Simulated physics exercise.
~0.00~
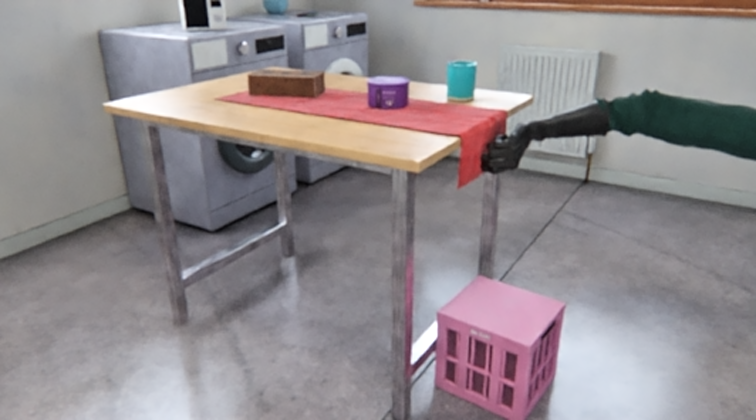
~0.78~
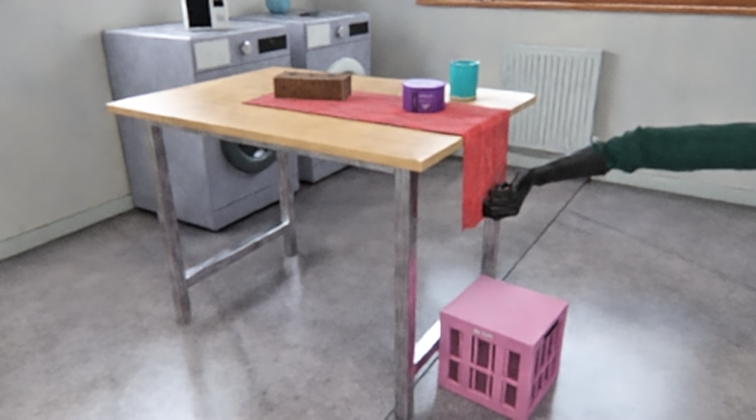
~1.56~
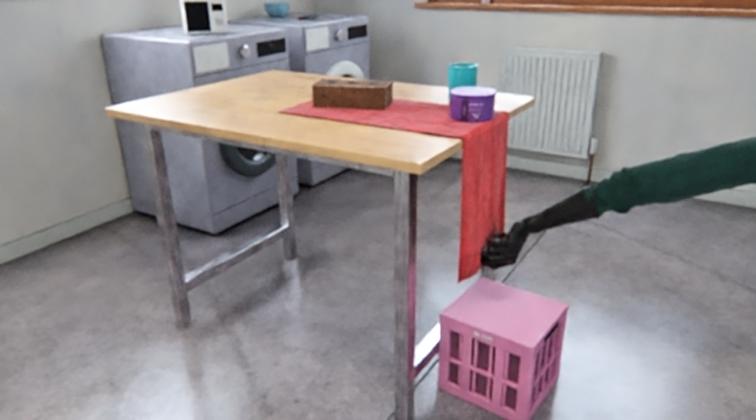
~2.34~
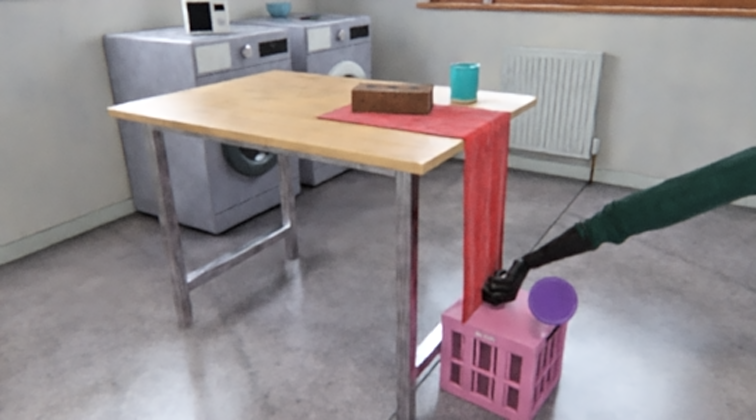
A black-gloved hand in a green sleeve pulls a red runner down over the right end of a light wooden table, seen from slightly above in a grey-floored laundry room. On the cloth sit a brown brick and a purple tub, with a turquoise mug near the far edge and a pink crate on the floor below. As the hem descends, the brick and tub ride rightward while the mug stays in place. The hem reaches the crate, and the tub drops over the edge, appearing tipped beside the hand at the crate, while brick and mug remain on the table.
